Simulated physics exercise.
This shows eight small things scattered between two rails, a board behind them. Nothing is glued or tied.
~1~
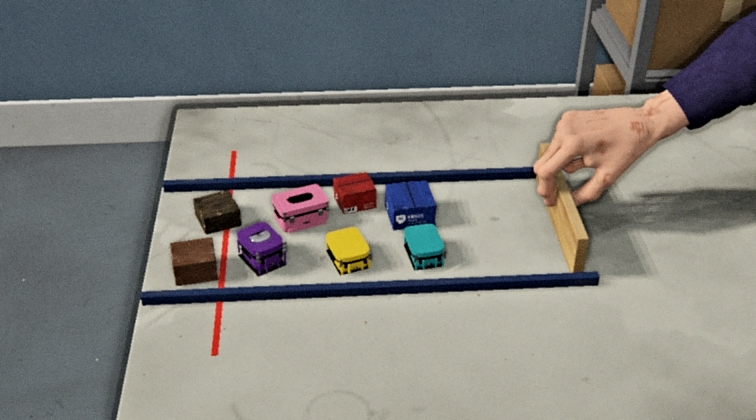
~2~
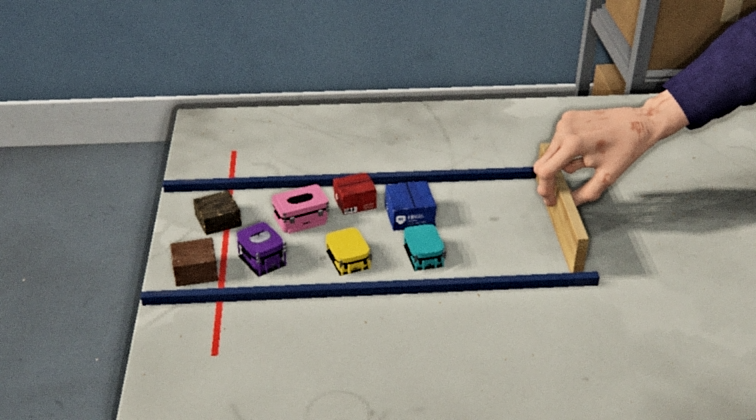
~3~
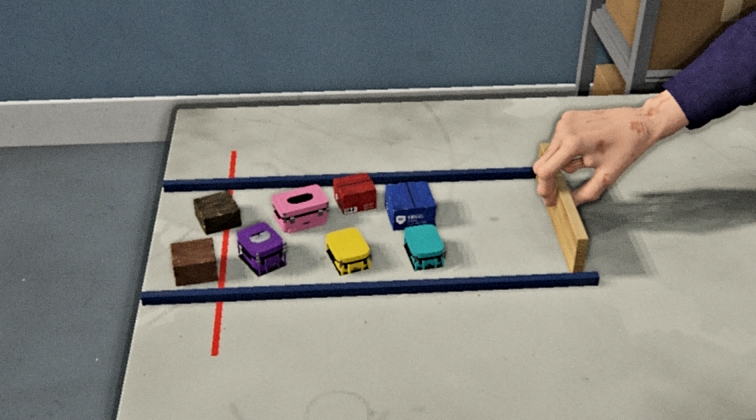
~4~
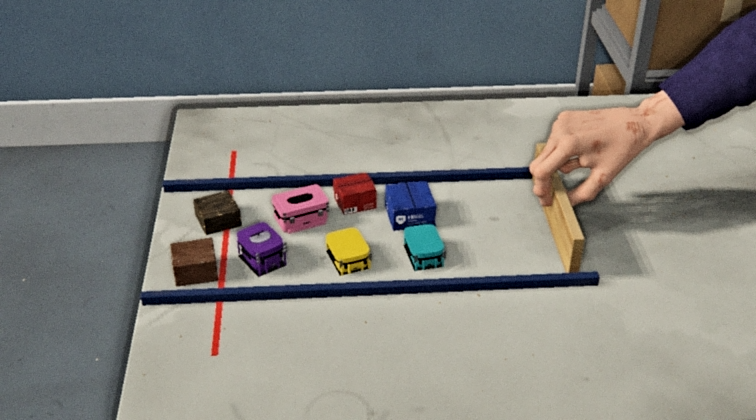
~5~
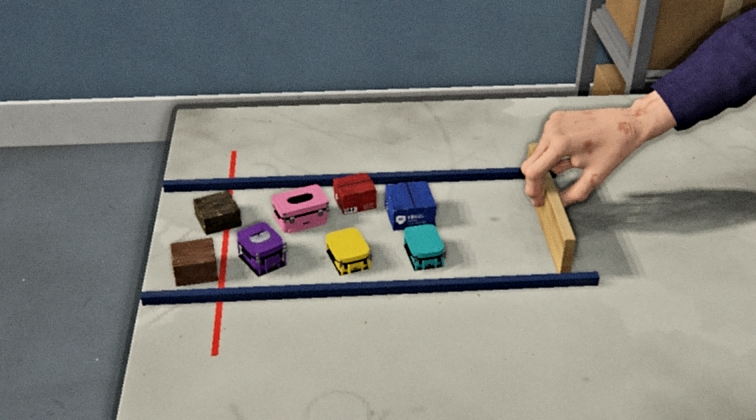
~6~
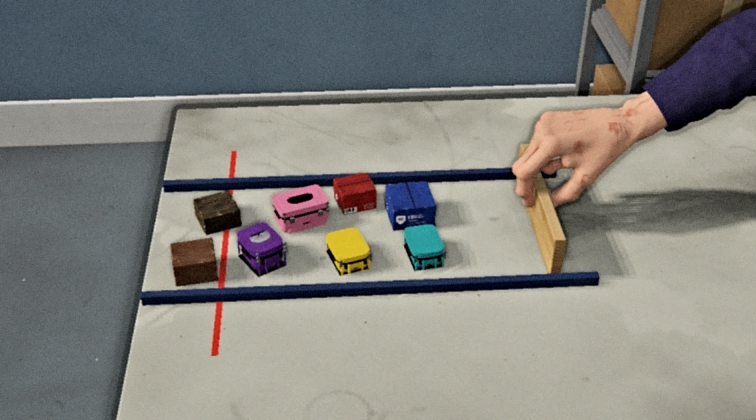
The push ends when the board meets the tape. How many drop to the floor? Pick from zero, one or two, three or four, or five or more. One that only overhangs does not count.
The number that fall off is three or four.
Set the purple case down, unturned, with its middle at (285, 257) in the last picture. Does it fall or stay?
From there it drops off.
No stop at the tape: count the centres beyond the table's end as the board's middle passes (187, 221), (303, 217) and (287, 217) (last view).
Past the end: 6, 0 and 0.
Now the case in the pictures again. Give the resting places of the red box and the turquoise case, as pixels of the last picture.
First (169, 194), then (207, 256).
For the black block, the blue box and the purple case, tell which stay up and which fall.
The black block is lost, the blue box survives, the purple case comes down.
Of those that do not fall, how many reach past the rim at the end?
2 of them.
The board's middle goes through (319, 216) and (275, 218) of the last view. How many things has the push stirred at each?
First 7, then 8.
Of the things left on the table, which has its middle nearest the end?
That is the pink case.
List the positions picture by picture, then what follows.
In the first picture, brown block (194, 261); black block (217, 212); purple case (261, 249); board (560, 206); tape (226, 239).
In the second picture, black block (217, 212); blue box (410, 206).
In the third picture, purple case (261, 249); turquoise case (424, 248).
In the fourth picture, brown block (194, 262); board (557, 207).
In the fifth picture, black block (217, 212); red box (355, 194).
In the sixth picture, brown block (194, 262); black block (217, 212); purple case (261, 249); board (539, 207); tape (226, 239).
Soon after, none off yet; brown block at rest near (194, 262); black block at rest near (217, 212); purple case at rest near (261, 249).
In the end, the number that fall off is three or four; gone, purple case, black block and brown block.
